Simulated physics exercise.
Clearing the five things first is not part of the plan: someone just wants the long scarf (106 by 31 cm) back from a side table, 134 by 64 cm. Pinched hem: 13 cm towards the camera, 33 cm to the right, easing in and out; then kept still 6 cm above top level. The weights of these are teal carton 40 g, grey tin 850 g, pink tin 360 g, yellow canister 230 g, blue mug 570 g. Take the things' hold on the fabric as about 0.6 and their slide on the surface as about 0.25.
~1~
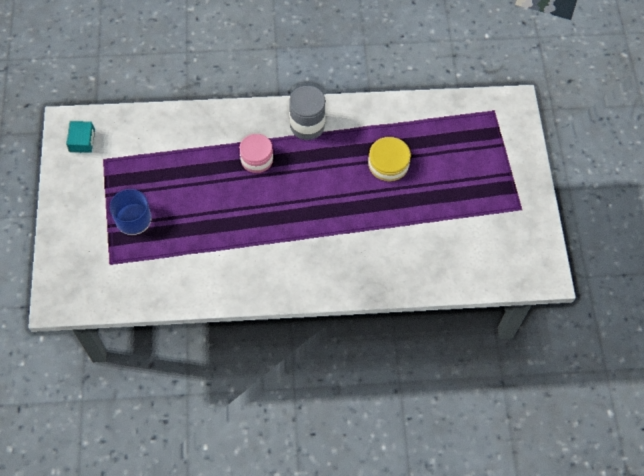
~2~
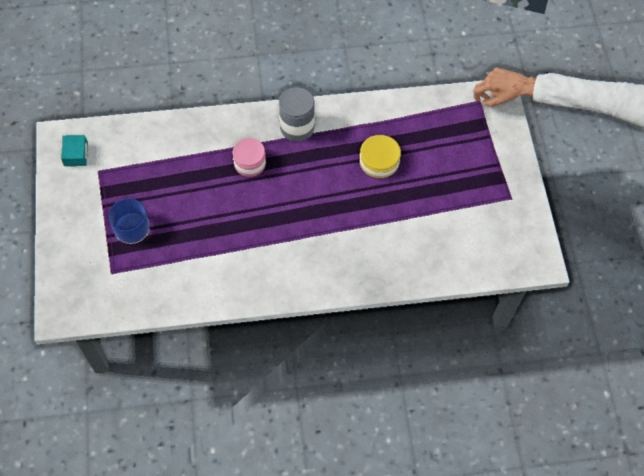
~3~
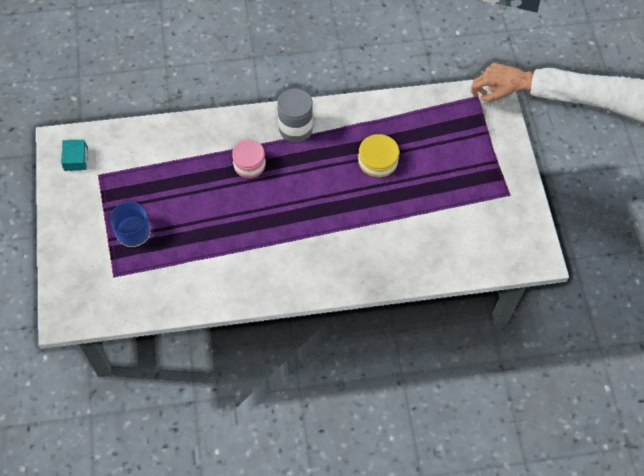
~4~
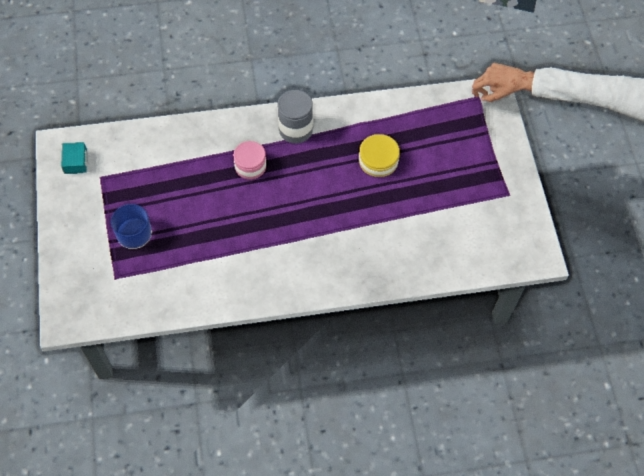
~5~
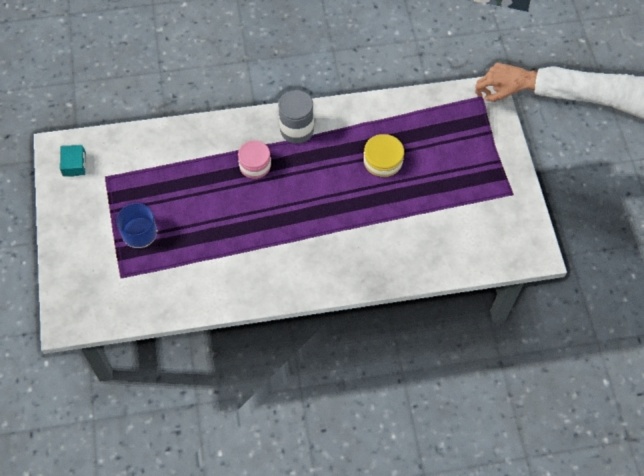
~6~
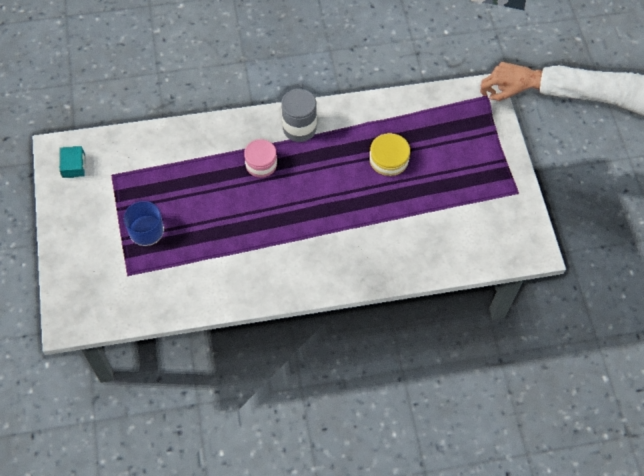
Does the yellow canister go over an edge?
Outcome: On the bench throughout.
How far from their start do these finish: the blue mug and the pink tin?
The blue mug ends 30 cm from its start, the pink tin 35 cm.
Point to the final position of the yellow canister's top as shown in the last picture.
Roughly (496, 153).
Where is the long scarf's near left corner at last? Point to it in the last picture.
That corner comes to rest close to (223, 242) in the last view.
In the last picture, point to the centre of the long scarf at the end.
Roughly at (416, 178) in the last picture.
Next, 95 % of the long scarf is still over the top; yellow canister 12 cm off its start, pink tin 13 cm off its start, blue mug 11 cm off its start.
Then, 90 % of the long scarf is still over the top; yellow canister 21 cm off its start, pink tin 22 cm off its start, blue mug 20 cm off its start.
After that, 85 % of the long scarf is still over the top; yellow canister 29 cm off its start at (484, 153), pink tin 30 cm off its start at (356, 139), blue mug 28 cm off its start at (232, 187).
Later, 80 % of the long scarf is still over the top; yellow canister 33 cm off its start, pink tin 33 cm off its start, blue mug 31 cm off its start.
At the end, 80 % of the long scarf is still over the top; yellow canister 33 cm off its start at (496, 153), pink tin 34 cm off its start at (370, 138), blue mug 31 cm off its start at (245, 186), grey tin 12 cm off its start at (334, 96).
